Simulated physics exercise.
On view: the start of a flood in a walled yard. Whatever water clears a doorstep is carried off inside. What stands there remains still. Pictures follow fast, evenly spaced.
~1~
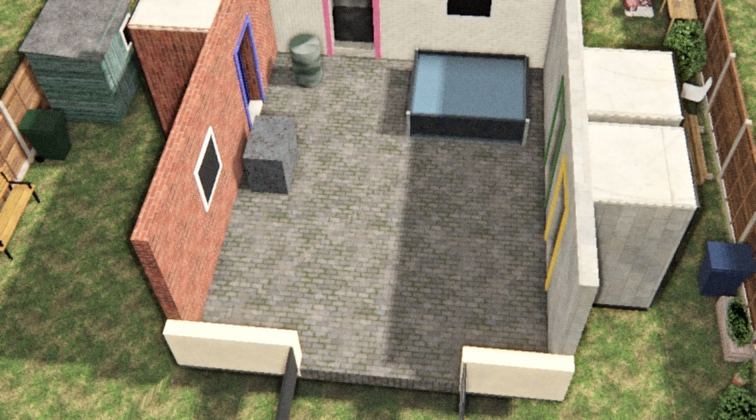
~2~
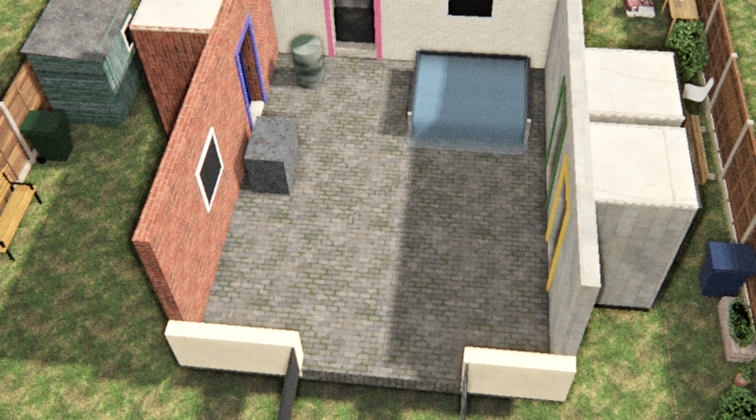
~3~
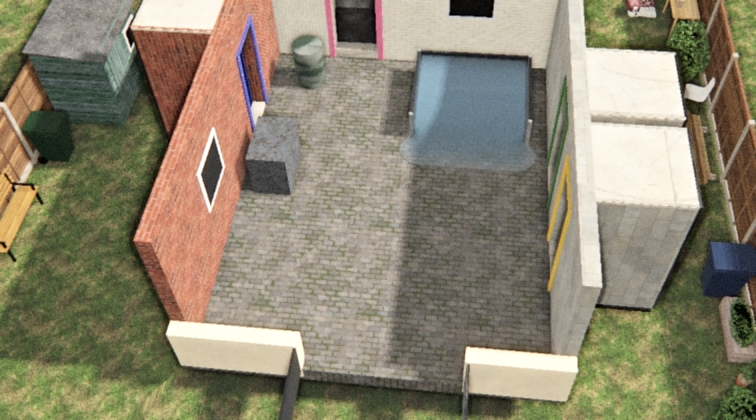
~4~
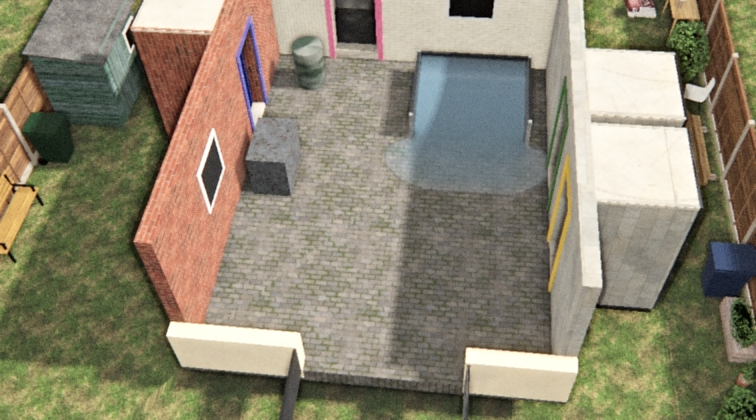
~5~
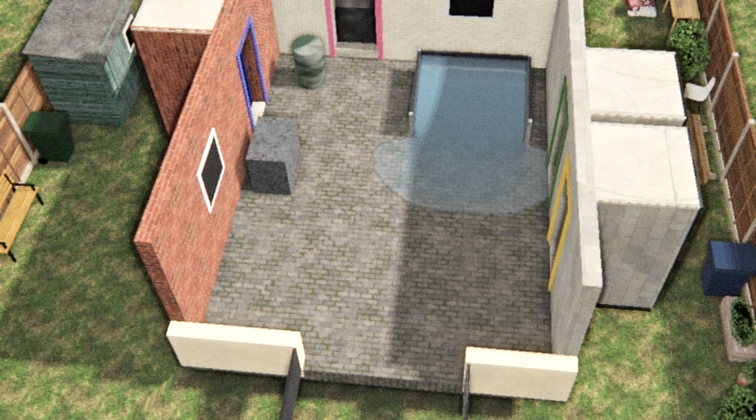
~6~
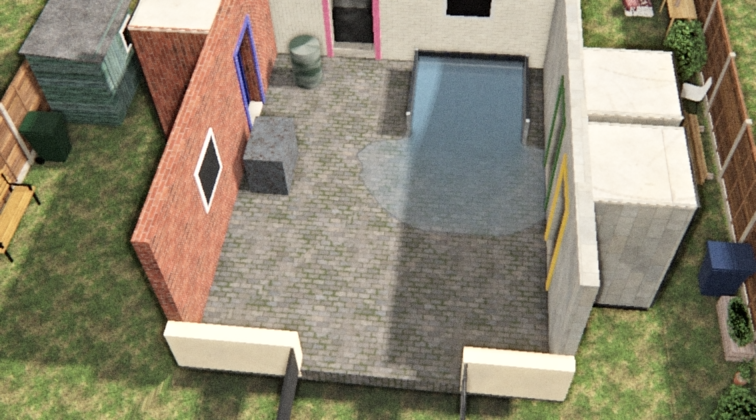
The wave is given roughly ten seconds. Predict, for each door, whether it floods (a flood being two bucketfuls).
Result: The blue door does not exceed two buckets; the green door does not exceed two buckets; the yellow door exceeds two buckets; the pink door does not exceed two buckets.
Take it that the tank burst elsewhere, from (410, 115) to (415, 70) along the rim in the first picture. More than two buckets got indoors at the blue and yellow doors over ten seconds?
First blue beats the mark, then yellow misses the mark.
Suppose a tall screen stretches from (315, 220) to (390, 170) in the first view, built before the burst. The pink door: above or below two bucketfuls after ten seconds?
Looking at it, the pink one doesn't reach it.
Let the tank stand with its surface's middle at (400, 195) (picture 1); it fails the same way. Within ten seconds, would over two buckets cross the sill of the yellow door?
Well, the way I see it, the yellow door never reaches the limit.
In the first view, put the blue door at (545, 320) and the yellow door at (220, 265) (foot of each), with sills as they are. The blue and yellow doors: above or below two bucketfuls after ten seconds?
As I see it, the blue door crosses the limit, and the yellow door remains below the limit.
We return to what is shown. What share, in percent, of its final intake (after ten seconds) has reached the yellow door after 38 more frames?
Around 70 percent.
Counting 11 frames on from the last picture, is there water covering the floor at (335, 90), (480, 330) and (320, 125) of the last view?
In that order the points end up high and dry, soaked and high and dry.
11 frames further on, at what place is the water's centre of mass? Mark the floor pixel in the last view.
The centre of mass sits at about (462, 194).
A moment on, water covers 40 % of the floor; the blue door not reached, the green door wet at the sill, nothing in, the yellow door wet at the sill, nothing in, the pink door not reached.
Next, water covers 55 % of the floor; the blue door not reached, the green door under two buckets in, the yellow door under two buckets in, the pink door not reached.
Then, water covers 65 % of the floor; the blue door not reached, the green door under two buckets in, the yellow door under two buckets in, the pink door not reached.
Later, water covers 65 % of the floor; the blue door not reached, the green door under two buckets in, the yellow door over two buckets in, the pink door not reached.
In the end, water covers 75 % of the floor; the blue door wet at the sill, nothing in, the green door under two buckets in, the yellow door over two buckets in, the pink door not reached.
